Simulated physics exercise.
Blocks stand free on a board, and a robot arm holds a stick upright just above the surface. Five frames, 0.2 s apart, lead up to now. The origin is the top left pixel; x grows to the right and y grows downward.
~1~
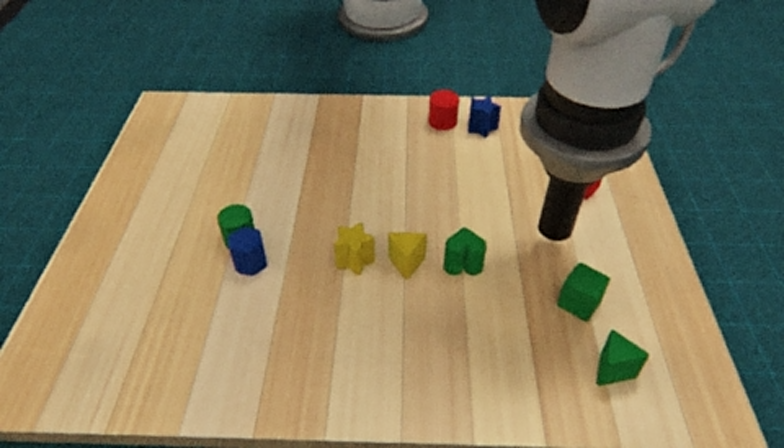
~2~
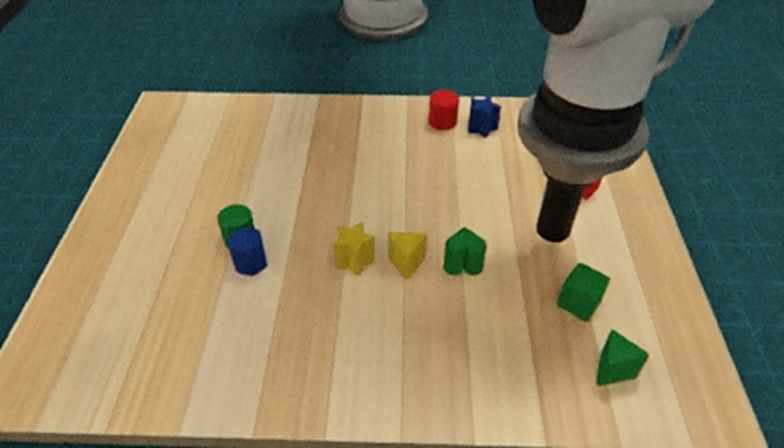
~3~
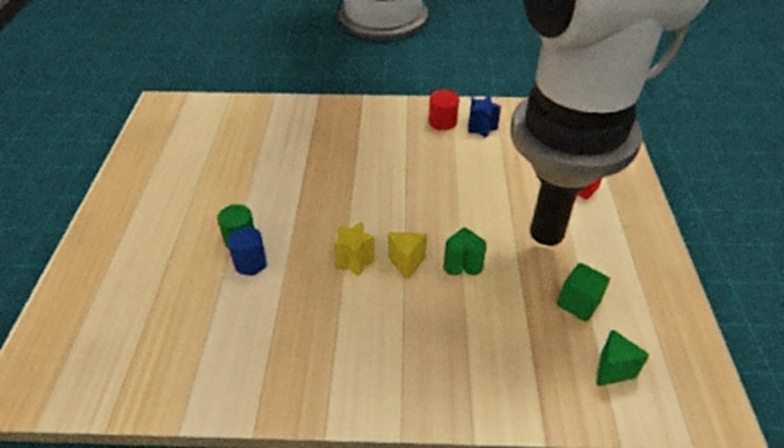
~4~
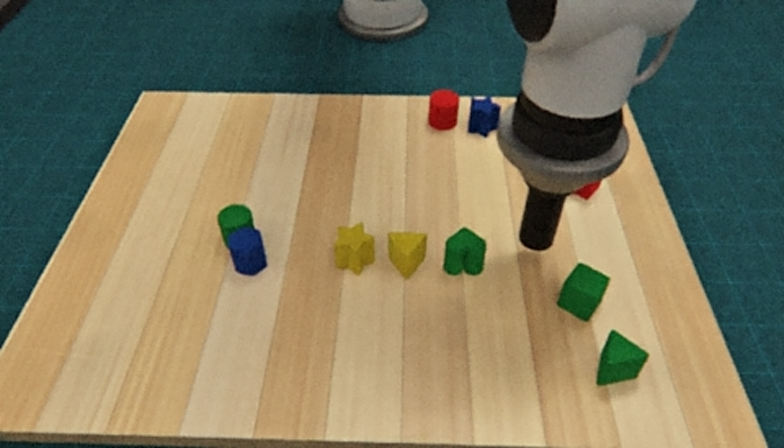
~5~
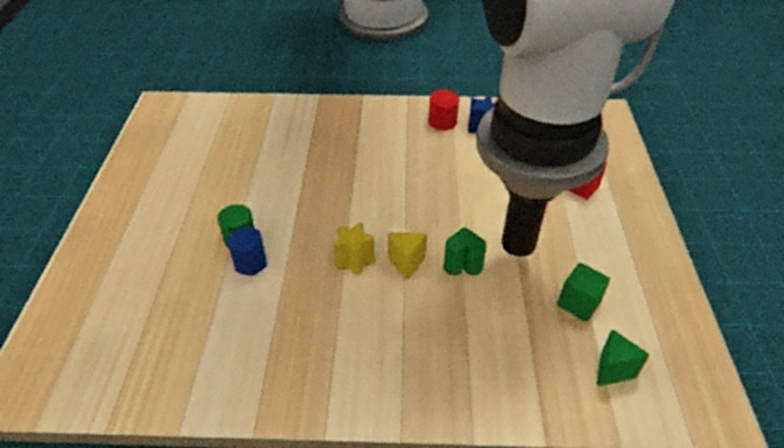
Robot arm holding a dark stick upright, moving it slightly left above a wooden board while the scattered coloured blocks stay still.
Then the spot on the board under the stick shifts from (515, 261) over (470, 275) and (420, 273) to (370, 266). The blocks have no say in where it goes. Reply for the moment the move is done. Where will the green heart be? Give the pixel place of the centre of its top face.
I'd expect the centre of its top face to be at (379, 218).
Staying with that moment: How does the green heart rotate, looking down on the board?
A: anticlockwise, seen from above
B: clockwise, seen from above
I choose B.
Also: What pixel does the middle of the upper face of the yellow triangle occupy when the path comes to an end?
Pixel (357, 208).
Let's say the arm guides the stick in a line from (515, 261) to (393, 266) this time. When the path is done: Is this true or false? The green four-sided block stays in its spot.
That claim is true.
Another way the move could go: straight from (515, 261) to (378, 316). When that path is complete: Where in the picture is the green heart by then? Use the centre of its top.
Its top middle: (426, 242).
What follows on the original path. One third of the way, stick at (472, 258); yellow triangle at (405, 238), turned 15° anticlockwise; green heart at (439, 239), turned 45° clockwise.
Two thirds of the way, stick at (420, 257); yellow star block at (343, 233), turned 25° anticlockwise; yellow triangle at (376, 222), turned 20° anticlockwise; green heart at (401, 229), turned 105° clockwise.
At the end, stick at (370, 249); yellow star block at (339, 233), turned 20° anticlockwise; yellow triangle at (357, 208); green heart at (379, 218), turned 140° clockwise; green four-sided block unmoved.
